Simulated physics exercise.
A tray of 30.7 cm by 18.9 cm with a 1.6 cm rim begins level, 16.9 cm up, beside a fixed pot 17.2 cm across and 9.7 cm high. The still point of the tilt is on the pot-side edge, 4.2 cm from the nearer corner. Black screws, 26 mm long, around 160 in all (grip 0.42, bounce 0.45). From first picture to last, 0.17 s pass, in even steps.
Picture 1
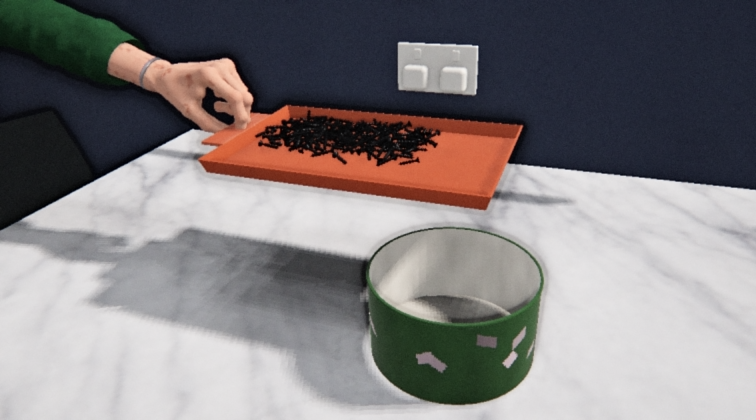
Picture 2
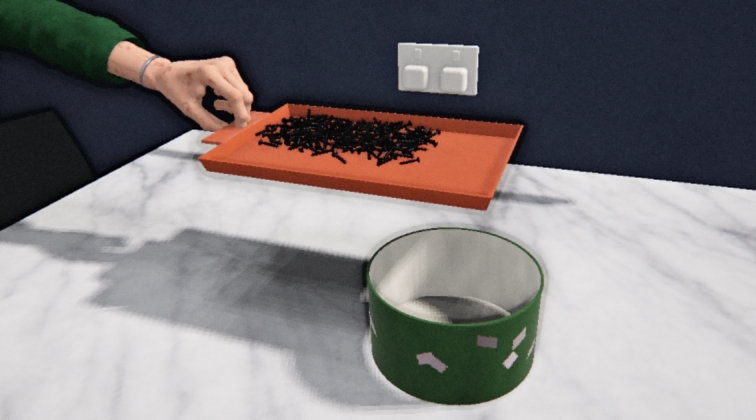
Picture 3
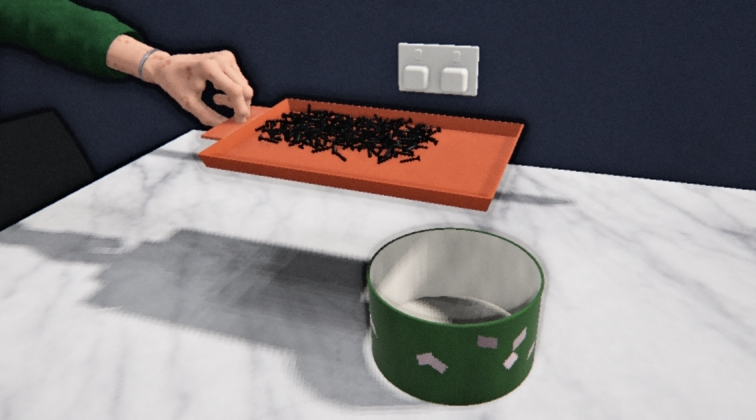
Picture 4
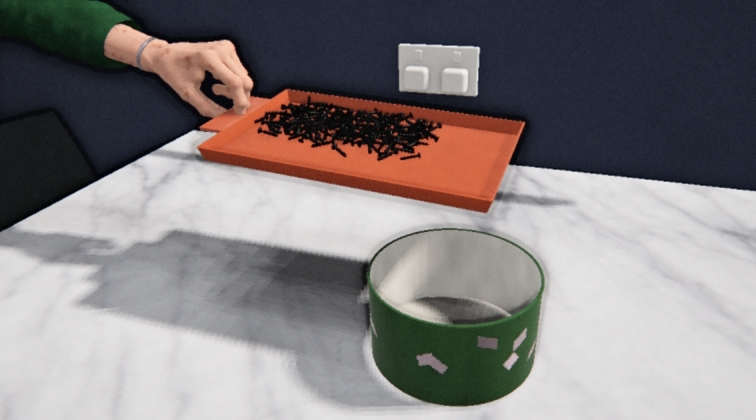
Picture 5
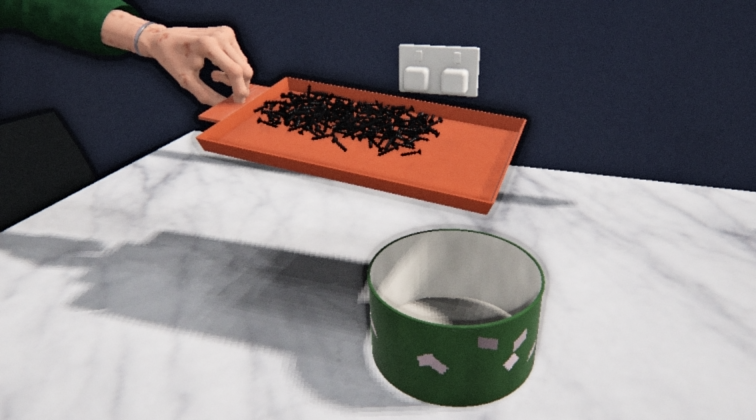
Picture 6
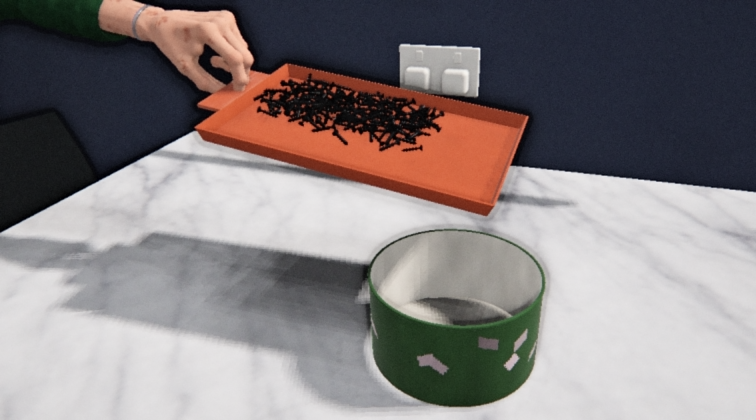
At the start, a hand in a green sleeve holds an orange tray of small black screws level above a marble surface, behind a green pot. After barely moving, the hand slowly raises the tray's left side, tilting it slightly down toward the right, while the screws stay heaped and the pot stays still.
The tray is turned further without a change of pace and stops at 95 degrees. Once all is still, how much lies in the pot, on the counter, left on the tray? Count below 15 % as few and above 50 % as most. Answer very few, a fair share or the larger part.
In the pot: The larger part; on the counter: A fair share; left on the tray: Very few.
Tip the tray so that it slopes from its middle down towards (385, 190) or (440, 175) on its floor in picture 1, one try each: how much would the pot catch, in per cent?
About 80 and 25 per cent.
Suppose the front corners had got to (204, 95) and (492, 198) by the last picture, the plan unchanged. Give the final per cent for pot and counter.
Pot 5, counter 95.
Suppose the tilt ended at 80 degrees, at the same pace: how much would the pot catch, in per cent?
It would be near 60 per cent.
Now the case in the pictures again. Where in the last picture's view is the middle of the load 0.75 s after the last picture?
Around (521, 325).
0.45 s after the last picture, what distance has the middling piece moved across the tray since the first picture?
Roughly 11 cm.
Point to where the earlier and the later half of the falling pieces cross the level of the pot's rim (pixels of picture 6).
At about (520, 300), then at (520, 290).
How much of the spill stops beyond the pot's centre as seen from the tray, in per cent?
About 100 per cent.
Then, 0.45 s after the last picture, tilt 51 degrees; the tray holds 100 %, the pot 0 %.
Then, 0.75 s after the last picture, tilt 78 degrees; the tray holds 10 %, the pot 40 %.
Then, 1.14 s after the last picture, tilt 95 degrees; the tray holds 0 %, the pot 60 %.
In the end, pot 60 %, counter 40 %, tray 0 %.
